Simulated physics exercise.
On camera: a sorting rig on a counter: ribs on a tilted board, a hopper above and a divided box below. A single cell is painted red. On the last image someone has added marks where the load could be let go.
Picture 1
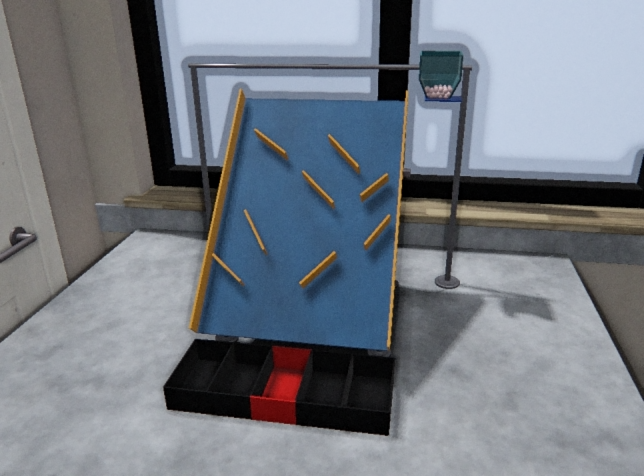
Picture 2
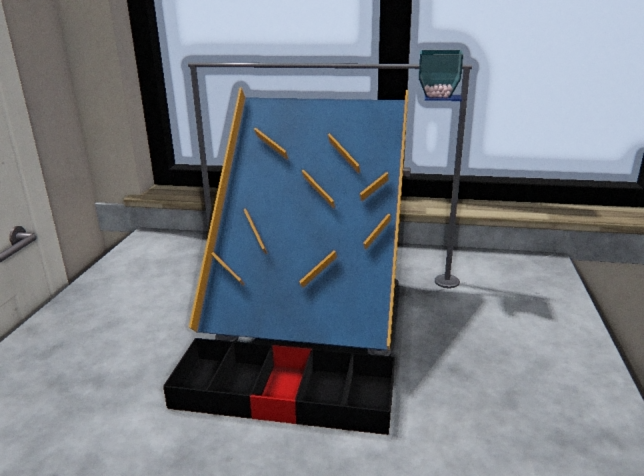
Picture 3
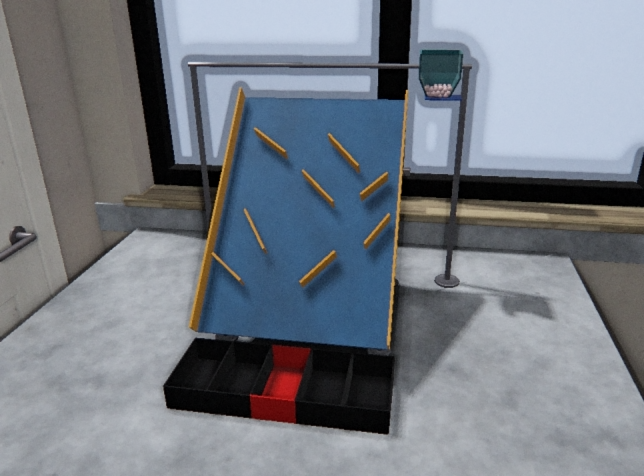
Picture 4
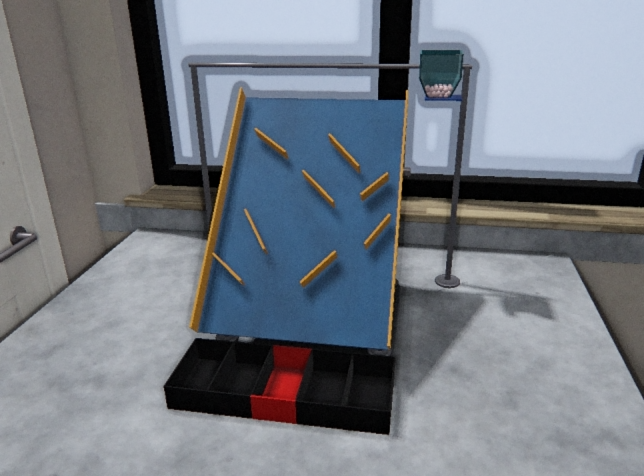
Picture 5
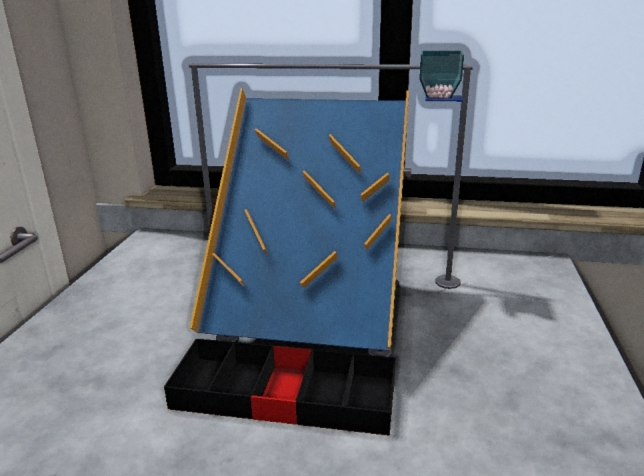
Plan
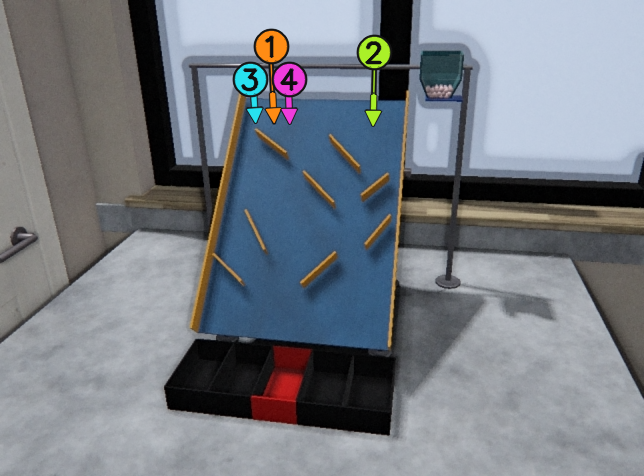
On a grey counter by a window, a tilted blue board with orange ribs stands behind a black divided box whose middle cell is red. A small green hopper sits on a rail above, at the upper right. From start to finish, nothing visibly moves, and the board and box stay empty.
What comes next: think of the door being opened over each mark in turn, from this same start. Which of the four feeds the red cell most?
3.
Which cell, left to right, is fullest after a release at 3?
It is the third one.
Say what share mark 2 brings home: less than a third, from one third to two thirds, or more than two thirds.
It is less than a third.
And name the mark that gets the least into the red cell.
That is mark 2.
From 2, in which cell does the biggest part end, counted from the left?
The second.
On the marked copy, mark 1 meets the board at (273, 117); mark 2 meets the board at (373, 120); mark 3 meets the board at (255, 117); mark 4 meets the board at (289, 118).
With 1, about a quarter in the red cell, about two thirds in other cells, a stray few held on the board, a small part outside the box.
With 2, a small part in the red cell, nearly all in other cells, a stray few outside the box.
With 3, about two thirds in the red cell, about a quarter in other cells, a stray few held on the board, a small part outside the box.
With 4, about a quarter in the red cell, about two thirds in other cells, a small part outside the box.
